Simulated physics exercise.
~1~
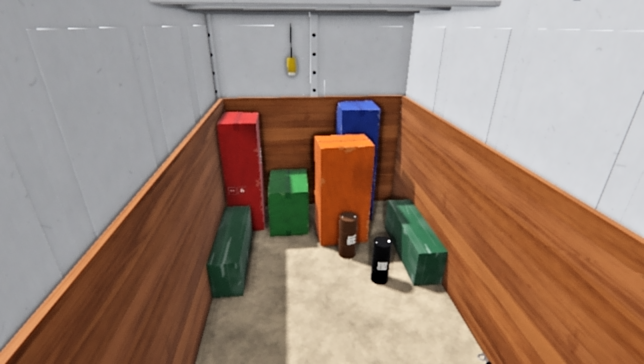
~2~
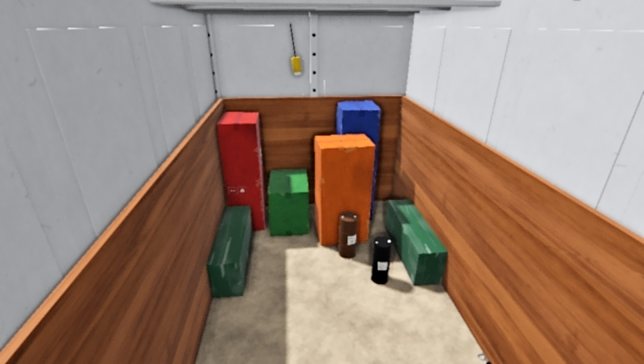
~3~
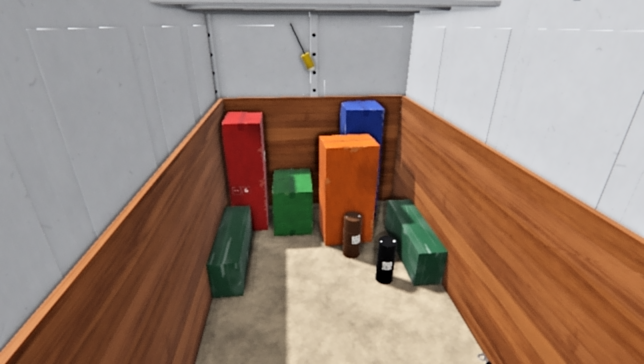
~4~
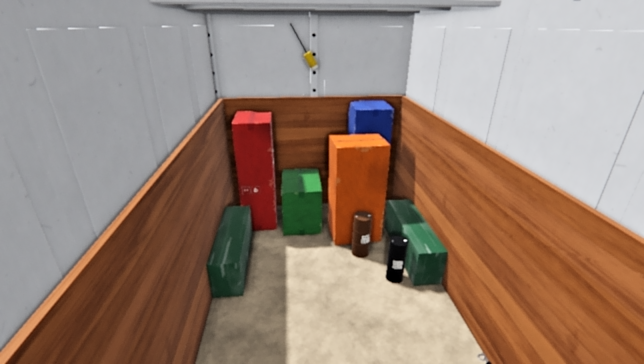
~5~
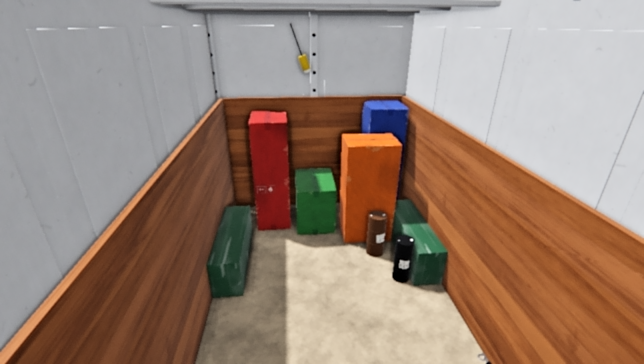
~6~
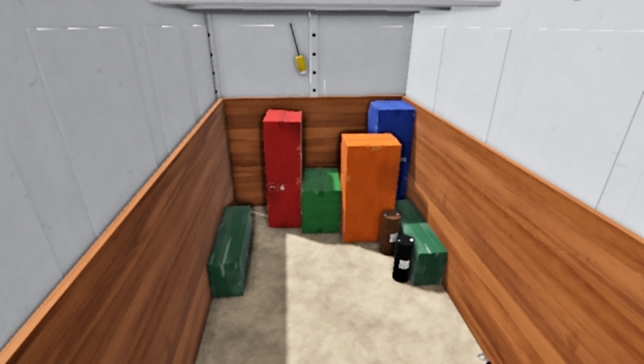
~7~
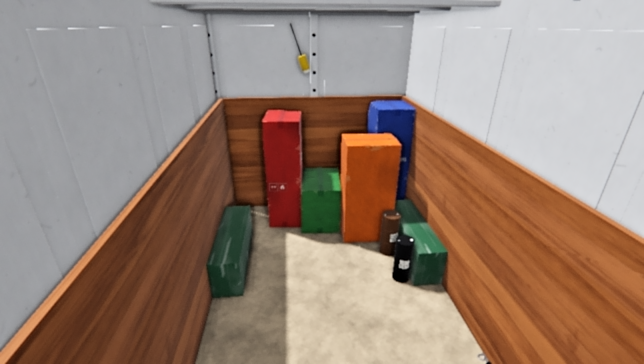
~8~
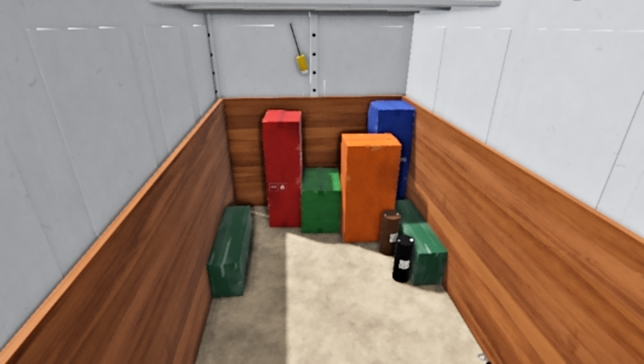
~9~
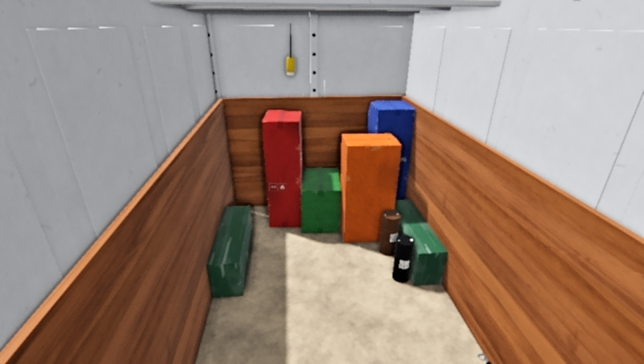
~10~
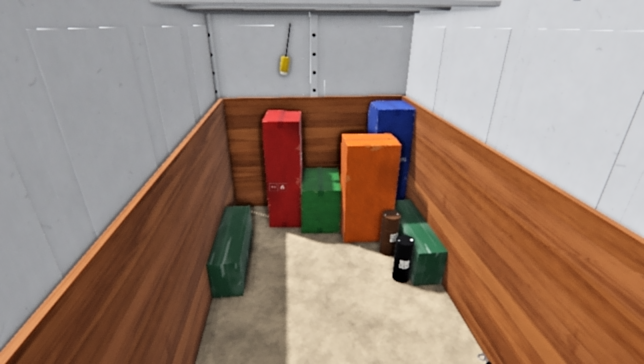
In the load bay of a van, a yellow lamp swings on its cord as the red, green, blue and orange boxes and the brown and black canisters slide a short way right, then stay still and upright while the lamp keeps swinging.
